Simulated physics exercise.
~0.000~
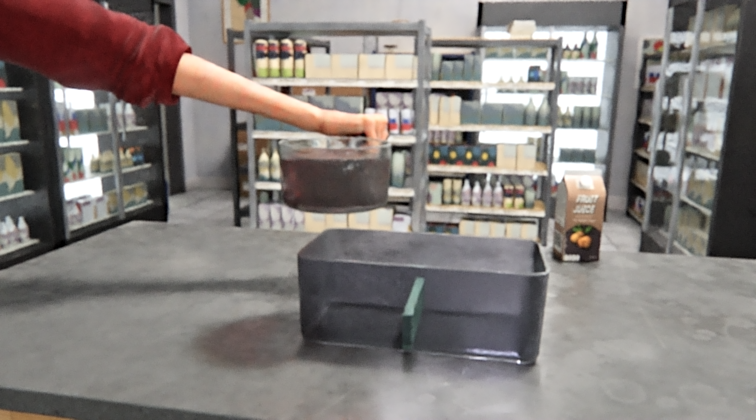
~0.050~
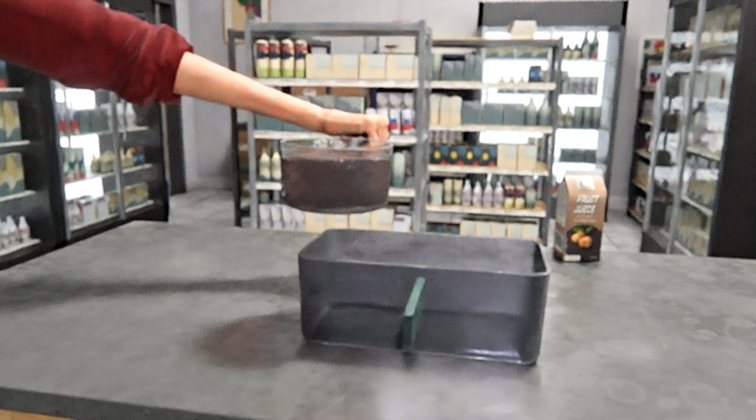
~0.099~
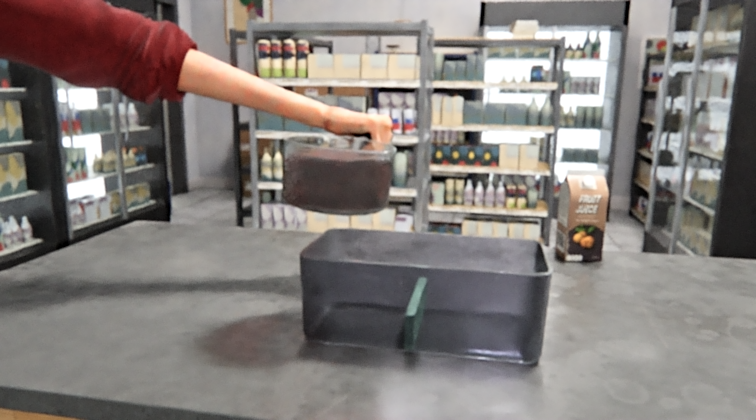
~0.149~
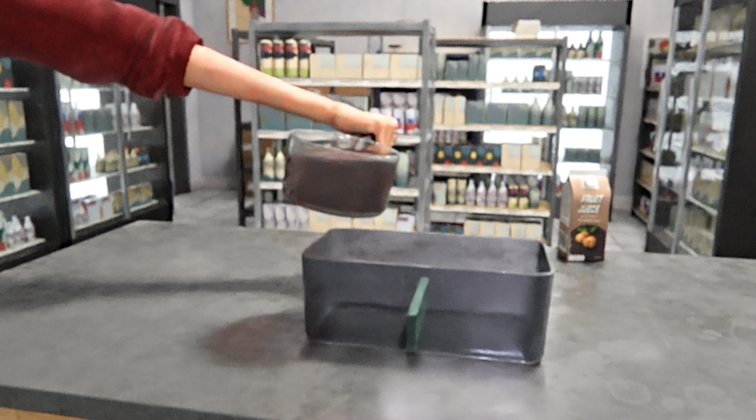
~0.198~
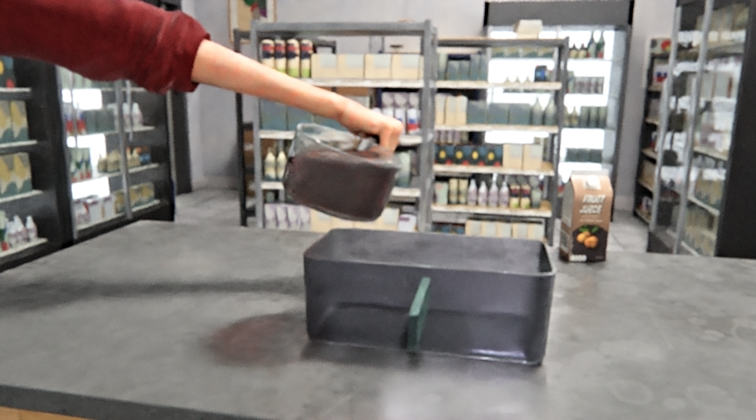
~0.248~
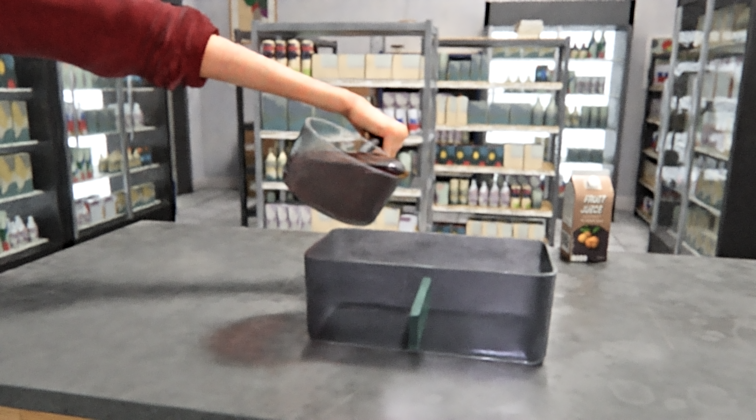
The video shows a hand in a dark red sleeve holding a small clear container of dark liquid above an empty rectangular basin with a green divider, gradually tilting the container to the right on a grey counter inside a shop.
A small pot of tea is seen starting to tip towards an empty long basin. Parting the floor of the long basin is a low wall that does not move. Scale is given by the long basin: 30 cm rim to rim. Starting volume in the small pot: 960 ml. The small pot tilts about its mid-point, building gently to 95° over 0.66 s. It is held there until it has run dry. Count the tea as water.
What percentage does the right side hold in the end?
About 64 per cent.
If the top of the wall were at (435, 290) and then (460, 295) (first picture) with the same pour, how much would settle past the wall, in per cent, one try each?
Respectively close to 25 and 5 %.
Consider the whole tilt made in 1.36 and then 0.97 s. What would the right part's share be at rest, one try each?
Around 70 per cent first, around 70 per cent next.
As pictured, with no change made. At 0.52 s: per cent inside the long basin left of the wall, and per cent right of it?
Lab note: Left near 3 %, right near 28.
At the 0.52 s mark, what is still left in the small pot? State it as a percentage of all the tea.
Near 42 in a hundred.
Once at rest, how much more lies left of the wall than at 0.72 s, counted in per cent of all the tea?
About 16 percent, give or take.
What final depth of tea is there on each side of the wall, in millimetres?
Once settled, the left stands around 18 mm and the right around 28 mm.
Then, 0.52 s in, the tilt is 85° and 42 per cent is still to pour, 3 is left of the wall and 28 right of it.
Then, 0.72 s in, the tilt is 95° and 12 per cent is still to pour, 20 is left of the wall and 64 right of it.
Then, 0.93 s in, the tilt is 95° and 4 per cent is still to pour, 31 is left of the wall and 64 right of it.
Then, 1.16 s in, the tilt is 95° and 1 per cent is still to pour, 34 is left of the wall and 64 right of it.
Finally, 35 per cent lies left of the wall, 64 right of it and 0 outside.
